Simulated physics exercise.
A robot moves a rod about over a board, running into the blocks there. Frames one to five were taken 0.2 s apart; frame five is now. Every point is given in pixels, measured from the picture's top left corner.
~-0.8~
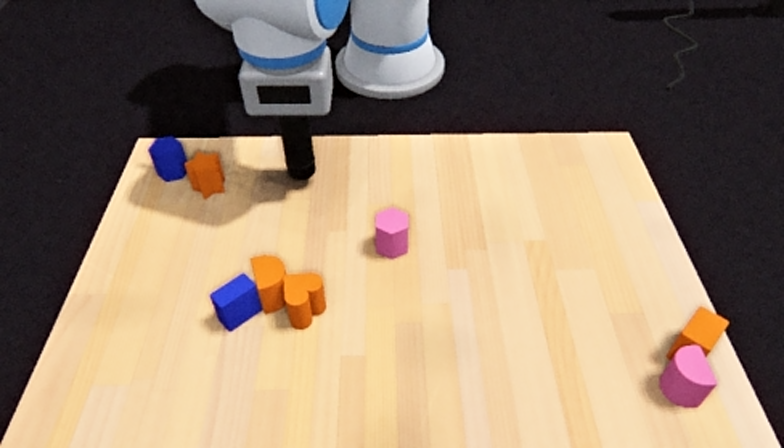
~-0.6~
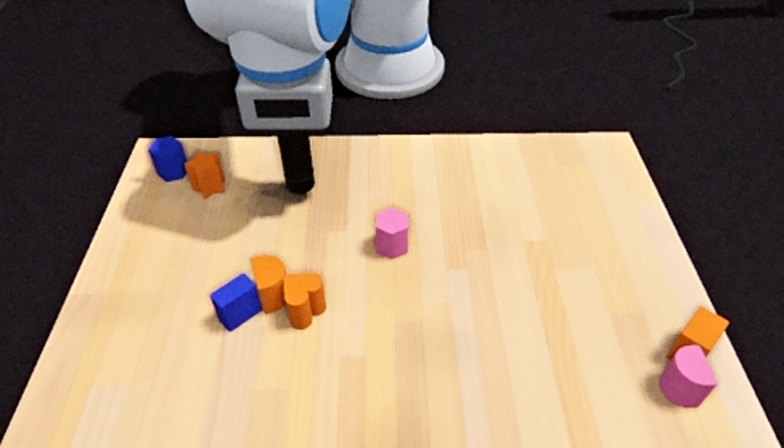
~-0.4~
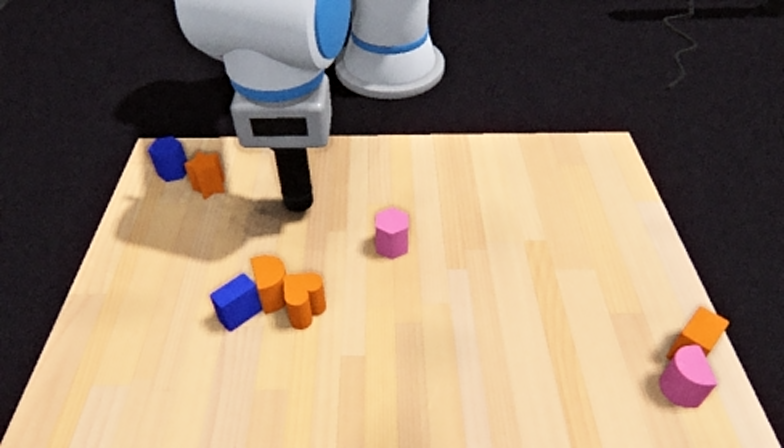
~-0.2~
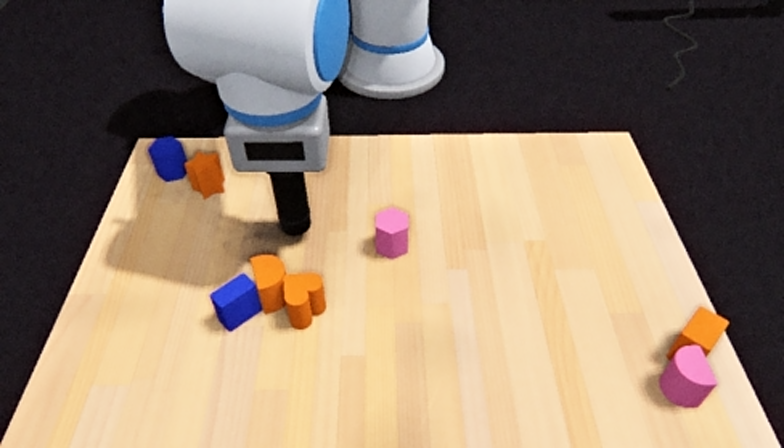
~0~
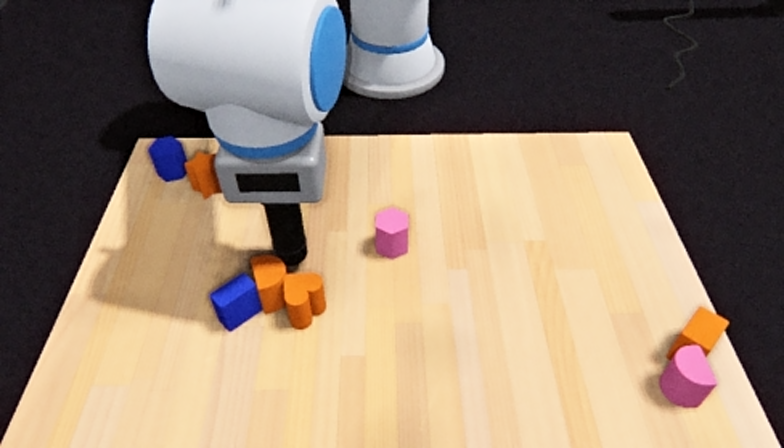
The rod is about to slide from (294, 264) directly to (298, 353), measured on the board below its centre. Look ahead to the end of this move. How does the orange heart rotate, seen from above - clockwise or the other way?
Looking from above, the answer is counterclockwise.
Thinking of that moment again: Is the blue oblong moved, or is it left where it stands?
Moved off its spot.
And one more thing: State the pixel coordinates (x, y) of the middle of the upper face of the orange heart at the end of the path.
I'd say the orange heart ends with its top centre at (328, 335).
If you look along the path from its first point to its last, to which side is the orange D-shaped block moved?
Answer: Rightward.
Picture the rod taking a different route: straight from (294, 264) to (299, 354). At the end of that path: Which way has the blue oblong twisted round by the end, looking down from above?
It turns clockwise.
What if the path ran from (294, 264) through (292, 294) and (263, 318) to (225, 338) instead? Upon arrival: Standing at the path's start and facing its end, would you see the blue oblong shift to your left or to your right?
Answer: Right.
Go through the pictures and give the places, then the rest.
The first picture shows rod's lower end at (302, 172); blue oblong at (232, 289); orange D-shaped block at (267, 270); orange heart at (301, 286).
The second picture shows rod at (301, 185); blocks still.
The third picture shows rod at (299, 203); blocks still.
The fourth picture shows rod at (296, 226); blocks still.
The fifth picture shows rod at (292, 255); blue oblong at (232, 289); orange D-shaped block at (267, 270); orange heart at (301, 286).
On the path given first. One third of the way, rod at (293, 284); blue oblong at (225, 295), turned 35° clockwise; orange D-shaped block at (262, 290), turned 15° clockwise; orange heart at (303, 292), turned 15° anticlockwise.
Two thirds of the way, rod at (294, 313); blue oblong at (222, 298), turned 55° clockwise; orange D-shaped block at (254, 311), turned 45° clockwise; orange heart at (315, 318), turned 55° anticlockwise.
At the end, rod at (296, 344); blue oblong at (222, 298), turned 55° clockwise; orange D-shaped block at (252, 313), turned 50° clockwise; orange heart at (328, 335), turned 70° anticlockwise.
